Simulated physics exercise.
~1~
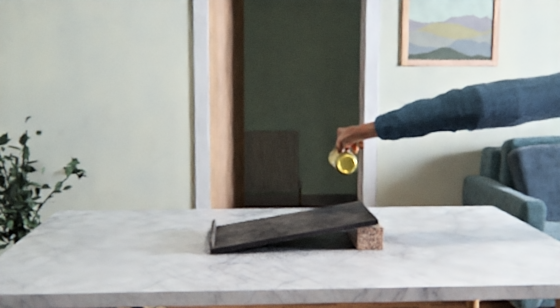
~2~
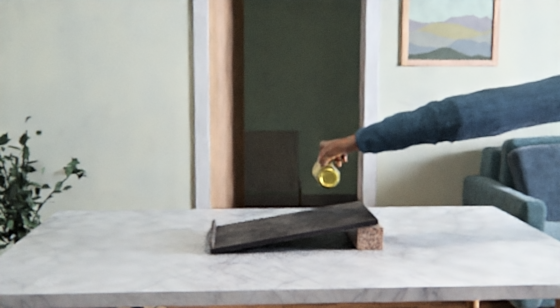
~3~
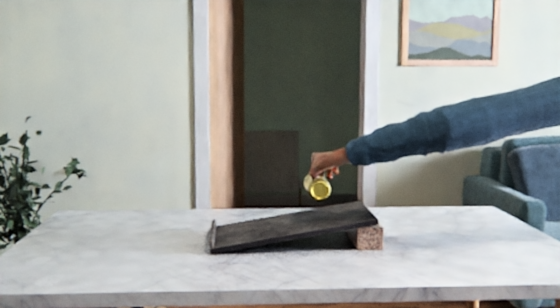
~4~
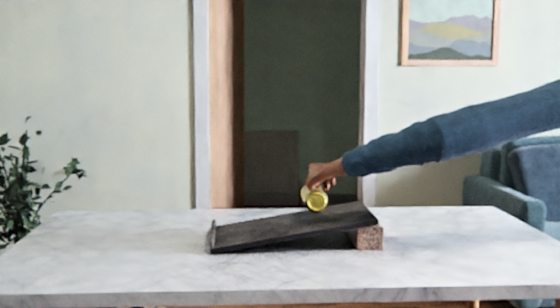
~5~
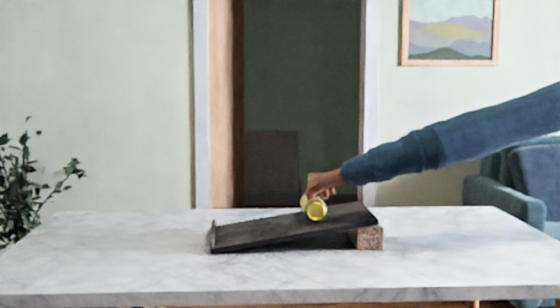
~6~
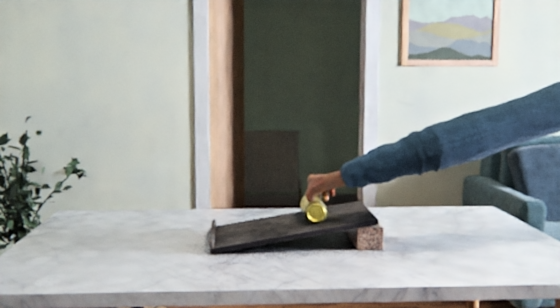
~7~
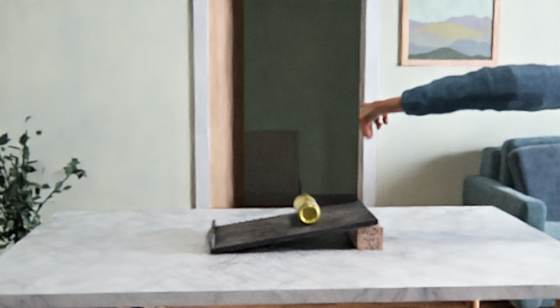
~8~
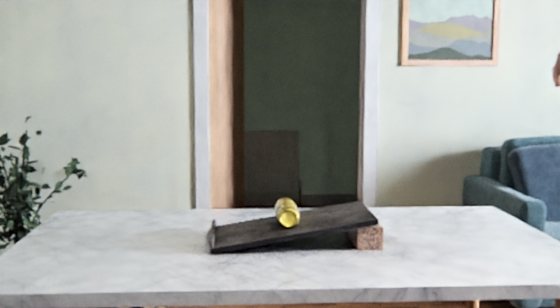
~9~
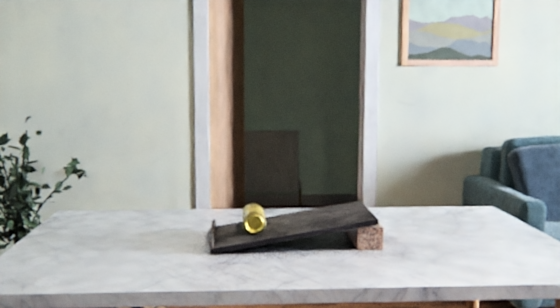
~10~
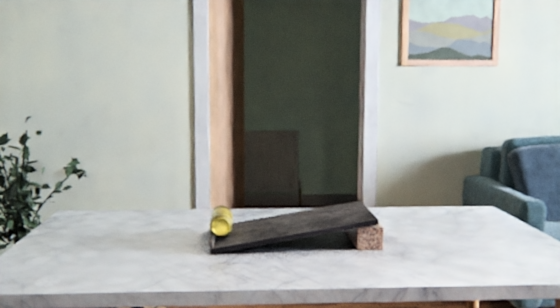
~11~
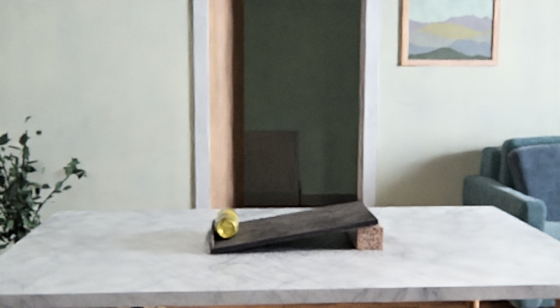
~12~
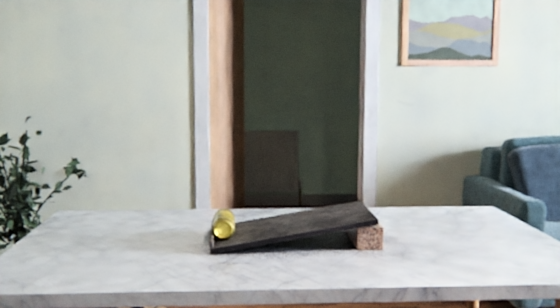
A dark board lies tilted on a pale marble-topped table, its right end propped on a small brownish block, seen from the front by a still camera. Behind it are a dark doorway, a framed landscape on the wall, a leafy plant at left and a blue armchair at right. A hand in a dark blue sleeve reaches in from the right, lowers a yellow can on its side onto the upper part of the board and holds it briefly. The hand lets go and withdraws to the right. The can rolls down to the left, reaches the raised lip at the low end, shifts back slightly and rests there.
